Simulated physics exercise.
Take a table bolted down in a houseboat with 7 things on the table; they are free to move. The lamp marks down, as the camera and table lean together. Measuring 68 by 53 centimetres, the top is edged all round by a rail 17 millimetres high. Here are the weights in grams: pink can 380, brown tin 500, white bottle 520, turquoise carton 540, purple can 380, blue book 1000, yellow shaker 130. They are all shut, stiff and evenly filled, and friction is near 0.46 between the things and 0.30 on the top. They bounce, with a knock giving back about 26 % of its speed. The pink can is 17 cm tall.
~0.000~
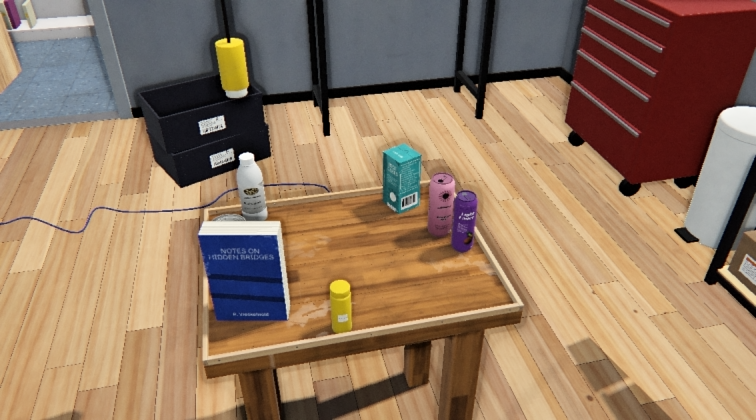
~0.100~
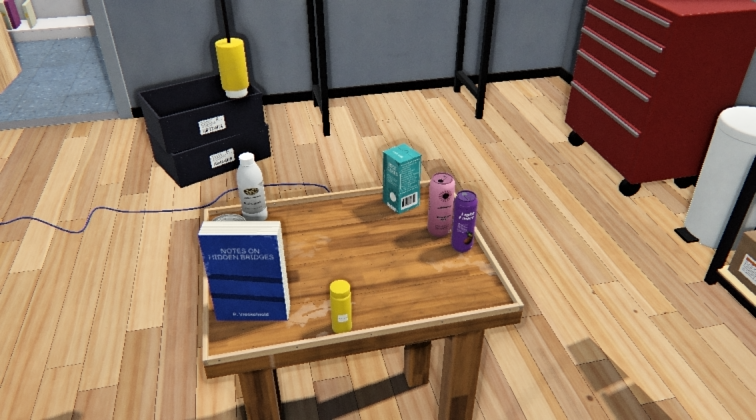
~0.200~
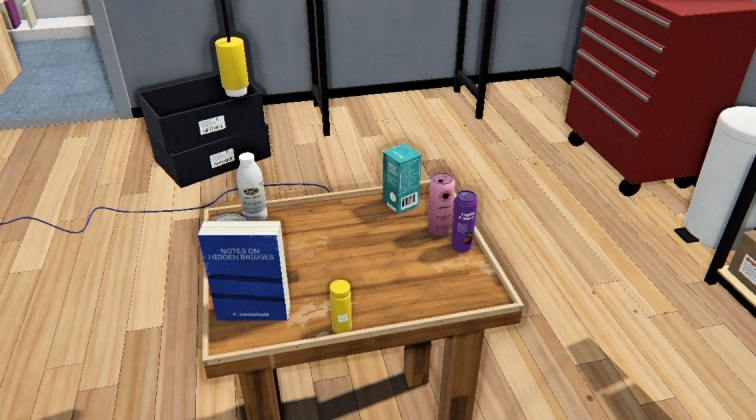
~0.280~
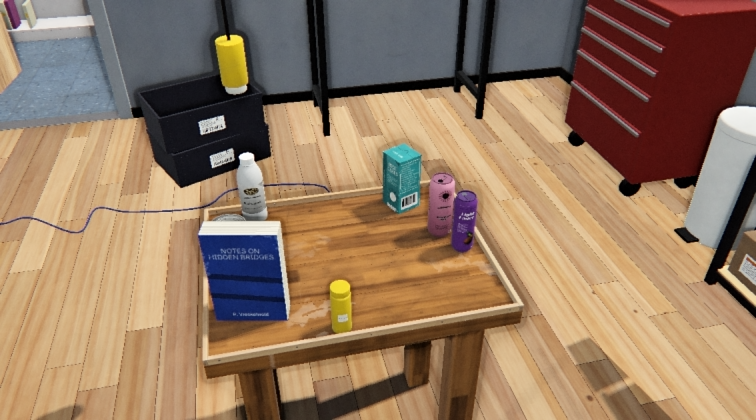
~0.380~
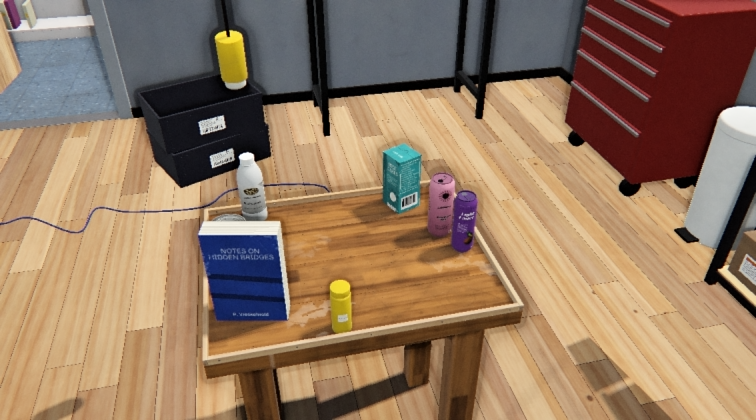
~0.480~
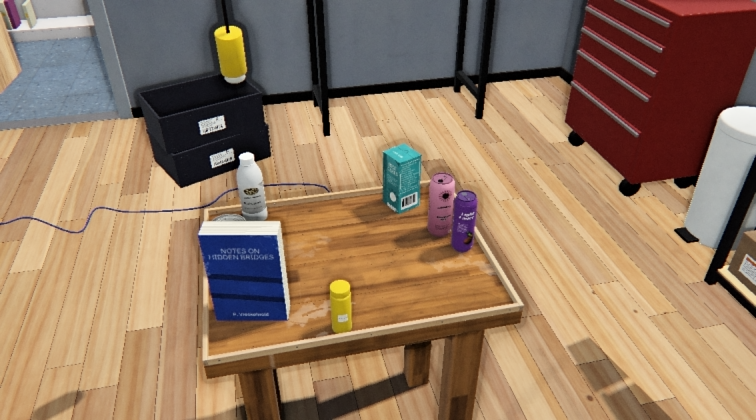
In a workshop, a hanging yellow bottle shifts slightly upward while everything on the table stays still.
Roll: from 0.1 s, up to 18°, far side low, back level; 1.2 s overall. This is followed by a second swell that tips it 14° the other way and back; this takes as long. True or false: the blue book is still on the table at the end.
True.
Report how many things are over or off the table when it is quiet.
Total: 1.
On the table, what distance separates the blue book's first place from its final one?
It ends up around 28 cm from its start.
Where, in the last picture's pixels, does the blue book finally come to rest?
Near (318, 242).
After 0.88 s, boat heeled 14°, far side down; blue book tipped 42° from how it sat near (255, 252).
After 0.98 s, boat heeled 10°, far side down; blue book tipped 74° from how it sat near (261, 243); brown tin slid 3 cm.
After 1.18 s, boat heeled 2°, far side down; blue book on its side near (291, 233); brown tin slid 5 cm.
After 1.38 s, boat level; blue book on its side near (318, 242); brown tin slid 5 cm.
At rest (3.0 s), tipped over on the table, blue book; not toppled but over 5 cm from the start, brown tin; the other 5 in place, give or take 5 cm. In the last view, blue book near (318, 242).
